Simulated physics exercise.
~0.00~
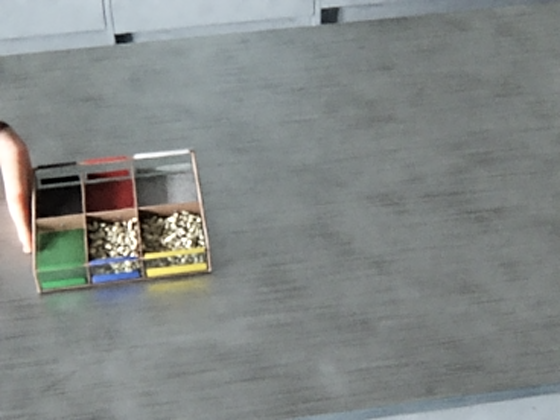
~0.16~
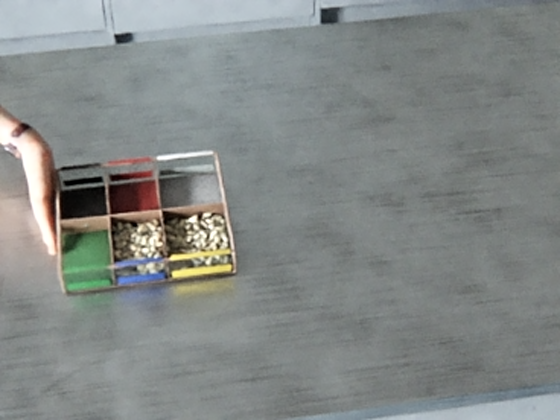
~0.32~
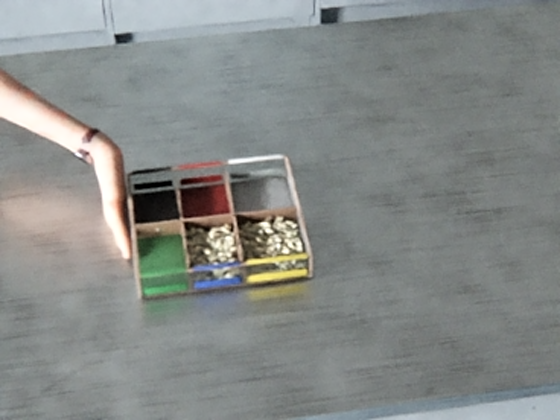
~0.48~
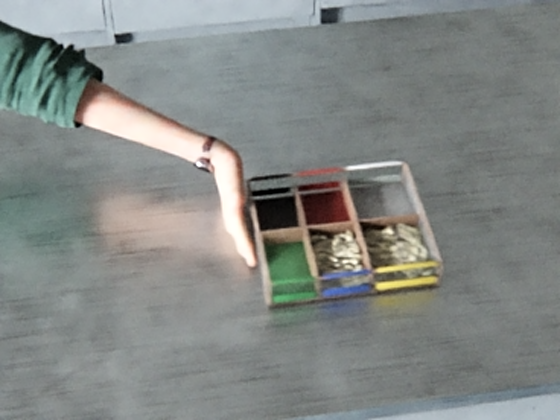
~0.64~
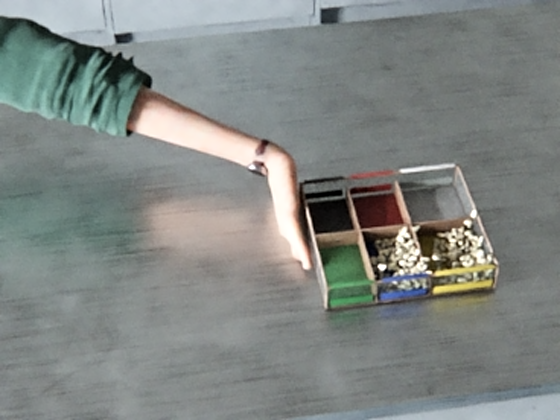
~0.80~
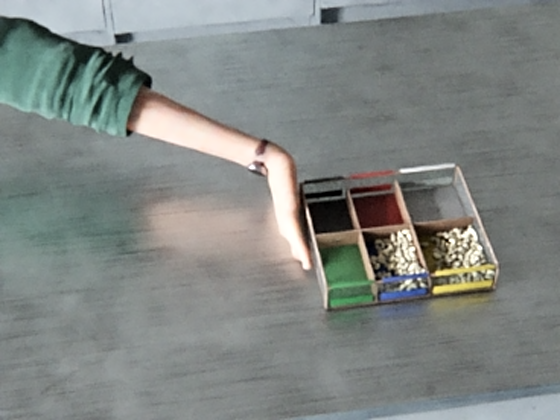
A divided tray of white beans slides right, pushed by a hand, and stops.
